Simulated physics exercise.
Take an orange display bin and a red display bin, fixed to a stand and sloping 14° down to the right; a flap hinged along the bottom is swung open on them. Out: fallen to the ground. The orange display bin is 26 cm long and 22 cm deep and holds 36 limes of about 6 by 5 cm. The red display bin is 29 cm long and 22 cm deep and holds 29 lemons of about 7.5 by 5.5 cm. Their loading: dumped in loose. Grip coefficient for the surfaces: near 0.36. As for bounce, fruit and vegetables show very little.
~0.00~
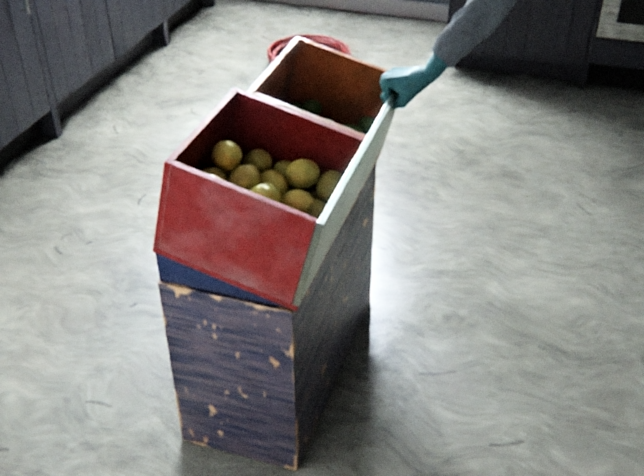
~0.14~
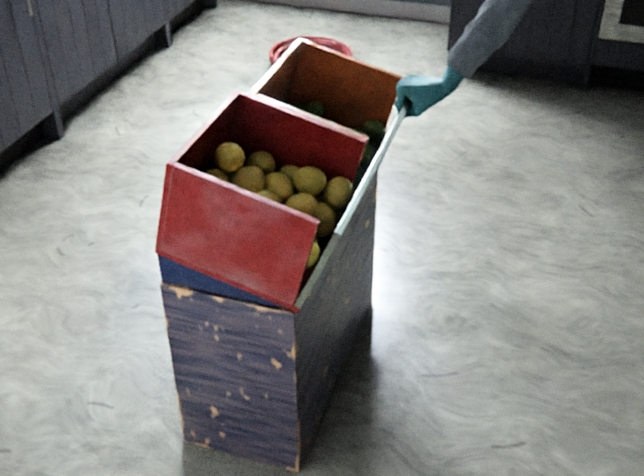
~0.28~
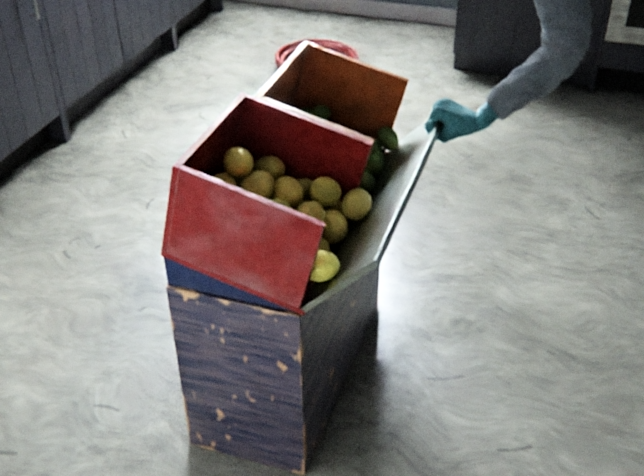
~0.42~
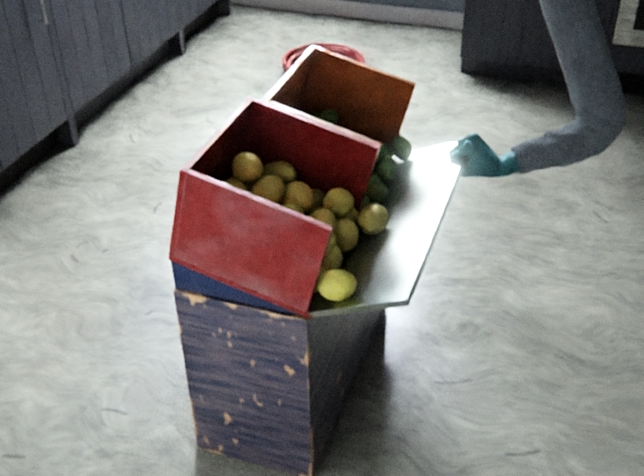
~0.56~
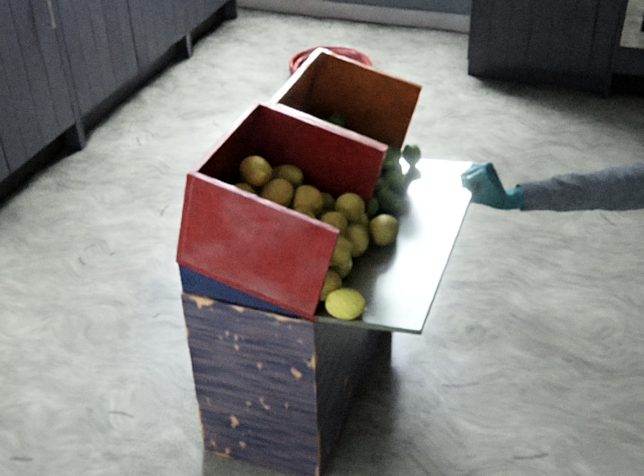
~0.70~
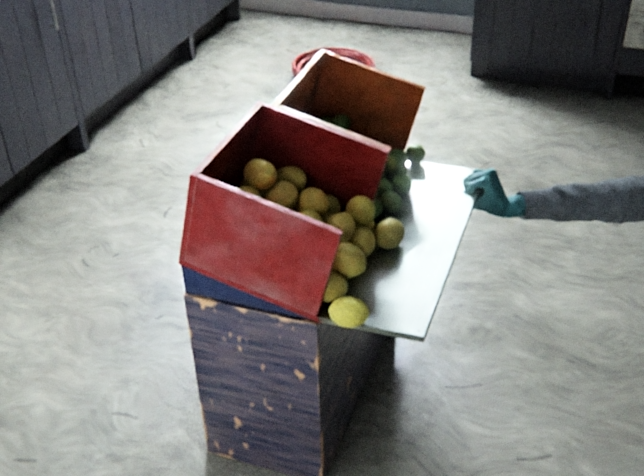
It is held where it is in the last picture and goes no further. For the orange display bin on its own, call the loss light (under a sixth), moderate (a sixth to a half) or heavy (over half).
Light.
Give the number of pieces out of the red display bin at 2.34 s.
Red display bin: Roughly 1 out by then.
After 1.11 s, 0 of 36 out of the orange display bin and 1 of 29 out of the red display bin.
After 1.62 s, 0 of 36 out of the orange display bin and 1 of 29 out of the red display bin.
After 2.34 s, 0 of 36 out of the orange display bin and 1 of 29 out of the red display bin.
Outcome (at 3.26 s), 0 of 36 out of the orange display bin and 1 of 29 out of the red display bin. Asked share, 0 of 36, 0 per cent.
